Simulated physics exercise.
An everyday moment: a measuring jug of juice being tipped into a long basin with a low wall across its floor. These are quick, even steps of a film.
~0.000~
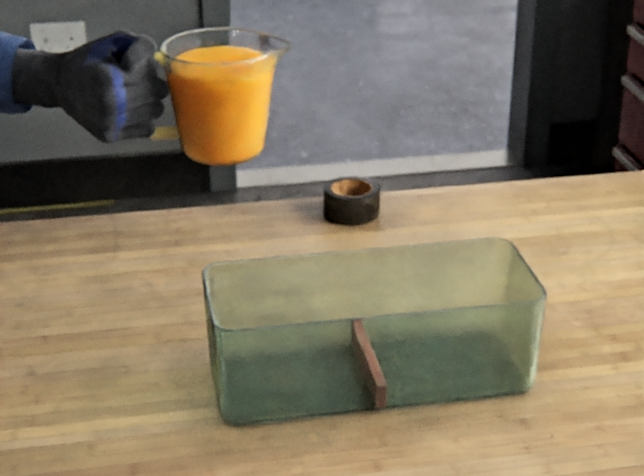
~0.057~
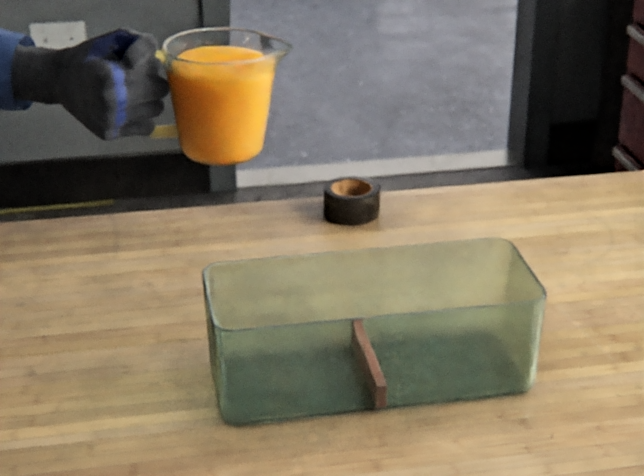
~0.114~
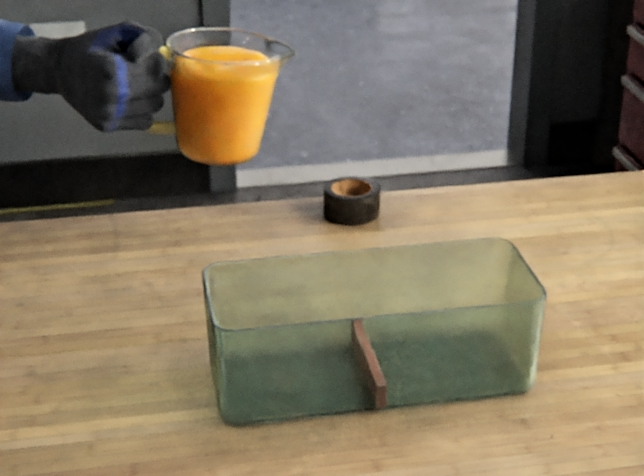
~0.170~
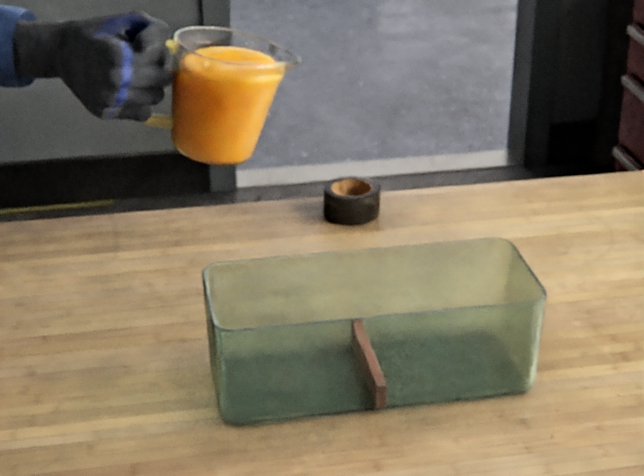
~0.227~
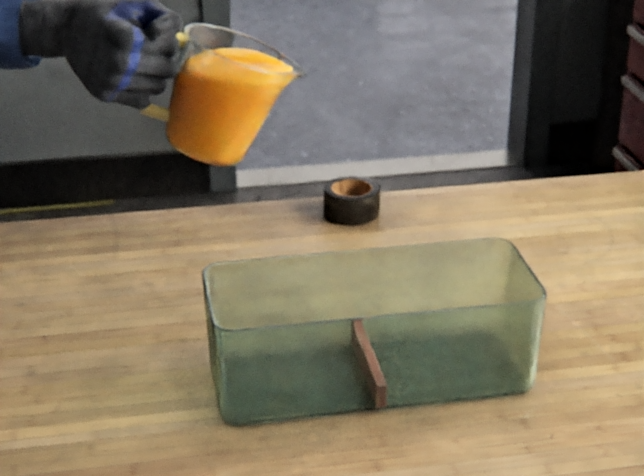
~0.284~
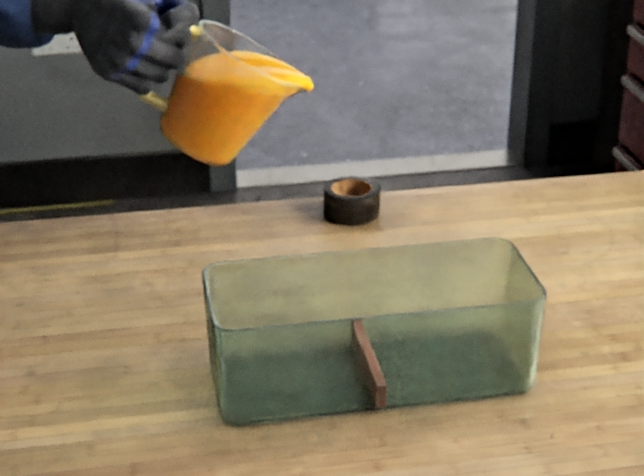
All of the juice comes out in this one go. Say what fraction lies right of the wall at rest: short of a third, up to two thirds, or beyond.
In the end from a third to two thirds is right of the wall.
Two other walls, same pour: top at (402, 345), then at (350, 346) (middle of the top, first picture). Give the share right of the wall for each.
Roughly 10 per cent, and 70 per cent.
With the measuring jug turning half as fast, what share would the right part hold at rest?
Near 60 %.
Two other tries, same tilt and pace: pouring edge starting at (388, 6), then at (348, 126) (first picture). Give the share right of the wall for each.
First some 75, then 80 per cent.
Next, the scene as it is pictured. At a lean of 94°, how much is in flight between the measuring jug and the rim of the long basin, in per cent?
Roughly 40 in a hundred.
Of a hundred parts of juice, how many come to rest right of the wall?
It comes to 40 per cent or so.
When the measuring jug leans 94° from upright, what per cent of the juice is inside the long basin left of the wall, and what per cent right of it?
Left about 0, right about 15.
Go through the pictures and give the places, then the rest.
The first picture shows tilt 0°; pouring edge (292, 43); surface from (167, 64) to (273, 58); the long basin's rim runs from (208, 298) to (528, 268); the wall's top is at (368, 353).
The second picture shows tilt 1°; pouring edge (293, 45); surface from (168, 63) to (273, 58).
The third picture shows tilt 6°; pouring edge (297, 50); surface from (171, 61) to (275, 60).
The fourth picture shows tilt 13°; pouring edge (301, 59); surface from (176, 62) to (282, 62).
The fifth picture shows tilt 22°; pouring edge (306, 72); surface from (179, 68) to (293, 65).
The sixth picture shows tilt 33°; pouring edge (309, 87); surface from (177, 81) to (299, 77); 2 per cent is over the edge.
A moment on, the measuring jug is tipped on its side and 45 per cent is still to pour, 2 is left of the wall and 14 right of it.
Next, the measuring jug is tipped right over and 4 per cent is still to pour, 38 is left of the wall and 38 right of it.
Then the measuring jug is tipped right over and 0 per cent is still to pour, 54 is left of the wall and 40 right of it.
Later the measuring jug is tipped right over and 0 per cent is still to pour, 53 is left of the wall and 42 right of it.
Finally, 53 per cent lies left of the wall, 42 right of it and 5 outside.
